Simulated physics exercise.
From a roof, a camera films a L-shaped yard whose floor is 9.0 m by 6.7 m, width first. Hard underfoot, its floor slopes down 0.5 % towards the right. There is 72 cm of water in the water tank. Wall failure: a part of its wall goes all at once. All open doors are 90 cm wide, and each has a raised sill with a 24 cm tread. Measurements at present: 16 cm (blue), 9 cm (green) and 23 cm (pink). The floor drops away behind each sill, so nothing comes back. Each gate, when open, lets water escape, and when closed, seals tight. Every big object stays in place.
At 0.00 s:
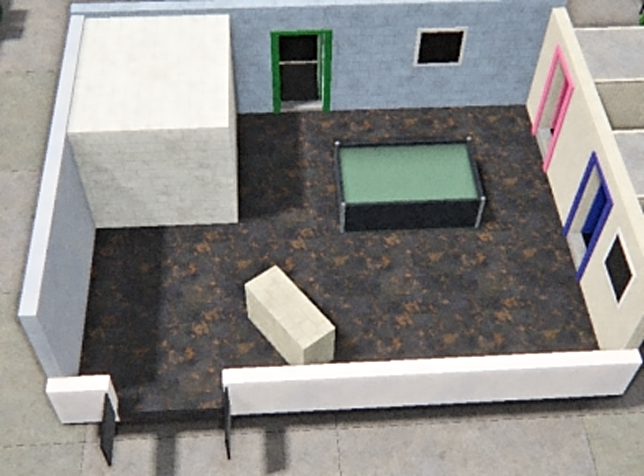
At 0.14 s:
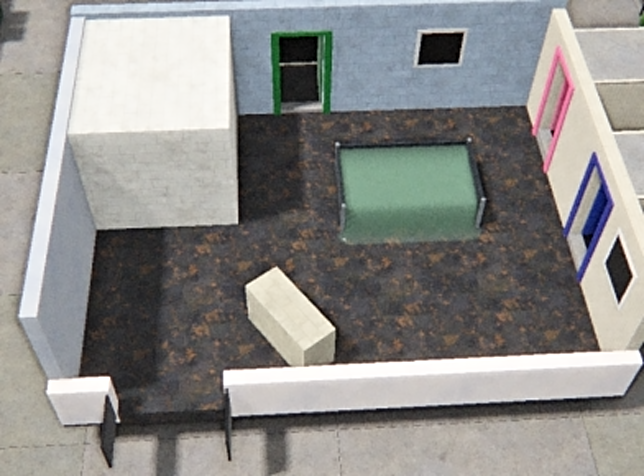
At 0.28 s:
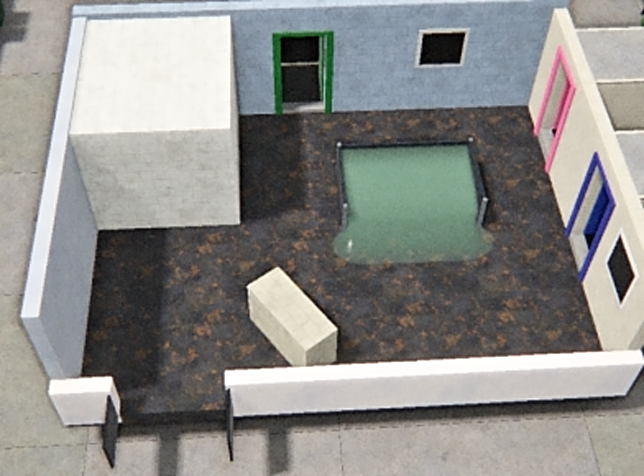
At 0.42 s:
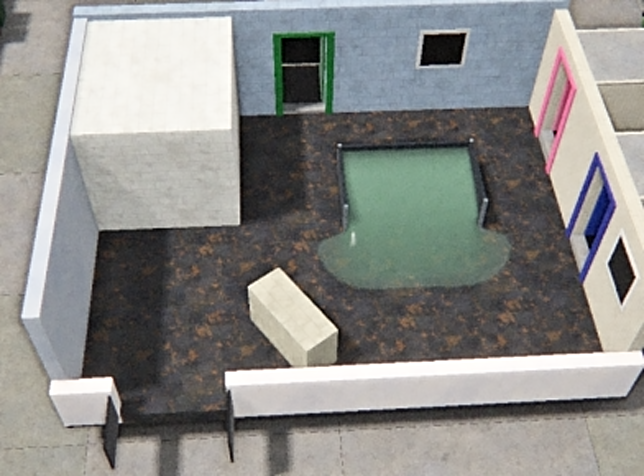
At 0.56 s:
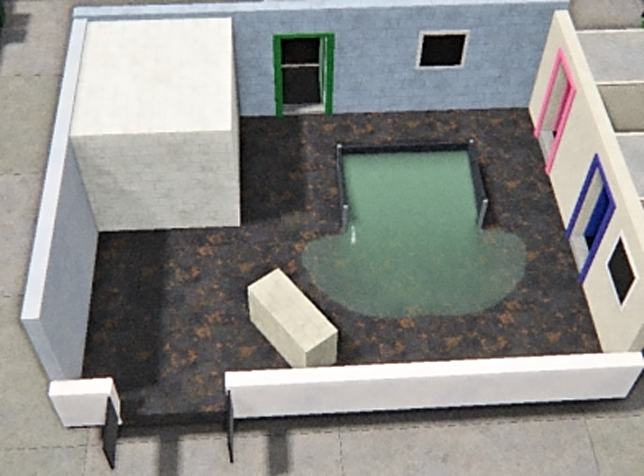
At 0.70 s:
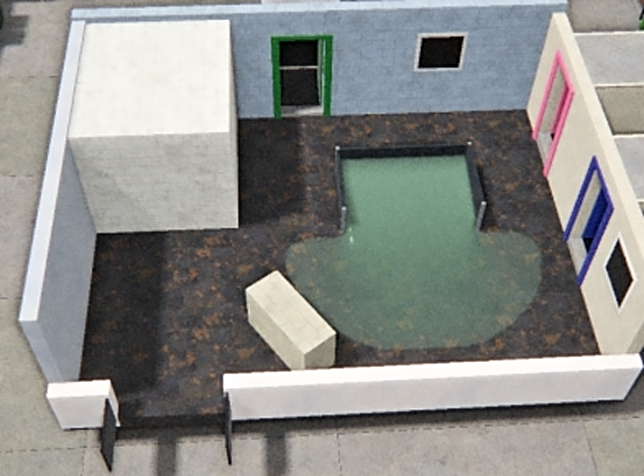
A walled, L-shaped yard with a dark, rust-flecked floor is seen from high above by a still camera. A dark-sided tank of green water stands near the back wall, with a large white block at left, a pale oblong block in front, a green door behind, and pink and blue doors at right. The tank's front side gives way, and the water pours forward, spreading across the floor in a widening, rounded pool.
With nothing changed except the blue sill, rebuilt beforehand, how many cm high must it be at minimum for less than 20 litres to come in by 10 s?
At least 8 cm or so.
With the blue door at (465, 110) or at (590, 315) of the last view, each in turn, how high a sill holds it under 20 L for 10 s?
Minimums: About 12.5 cm and 16 cm.
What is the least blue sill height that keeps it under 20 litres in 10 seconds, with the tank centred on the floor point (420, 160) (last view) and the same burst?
9.5 cm or thereabouts.
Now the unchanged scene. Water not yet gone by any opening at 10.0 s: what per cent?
Roughly 100 in a hundred.
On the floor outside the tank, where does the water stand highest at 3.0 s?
Look close to (600, 381).
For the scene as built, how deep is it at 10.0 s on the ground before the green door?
9.0 cm.
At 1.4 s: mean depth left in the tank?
It averages near 27 cm.
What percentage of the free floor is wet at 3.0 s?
The wet part is about 45 per cent.
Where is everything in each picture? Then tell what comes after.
The first frame shows the water tank at (408, 174) is whole and still, 72 cm deep; the blue door at (586, 223) is dry.
In the second frame, the front is at (350, 242), 0.3 m from the gap at (411, 221); 0.6 m2 of floor is wet, 72 cm left at the back.
In the third frame, water pours out at (412, 222) and has run 0.7 m, to (379, 261); about 13 cm deep outside, 69 cm at the back.
In the fourth frame, the gap is at (413, 224), the front 1.3 m out at (376, 286); the back of the water tank holds 61 cm.
In the fifth frame, the gap is at (412, 225), the front 1.9 m out at (386, 314); the back of the water tank holds 60 cm.
In the sixth frame, water pours out at (411, 227) and has run 2.5 m, to (385, 345); about 8 cm deep outside, 54 cm at the back; the blue door at (586, 227), 3.1 m from the gap, is still 0.8 m from the nearest water.
After 1.4 s water covers 35 % of the floor, deepest (42 cm) near (433, 389); 2 cm at the blue door, 0 litres in over its 16 cm sill.
After 3.0 s water covers 45 % of the floor, deepest (36 cm) near (600, 381); 3 cm at the blue door, 0 litres in over its 16 cm sill.
After 10.0 s water covers 95 % of the floor, deepest (10 cm) near (536, 165); 6 cm at the blue door, 0 litres in over its 16 cm sill.
At the blue door as built, the water arrived by 1.3 s and peaked near 13 cm at 3.6 s.
With a sill of 7 cm, 31 litres would have come in within the 10 s; with 9 cm, 11 litres. So under 20 litres takes about 8 cm.
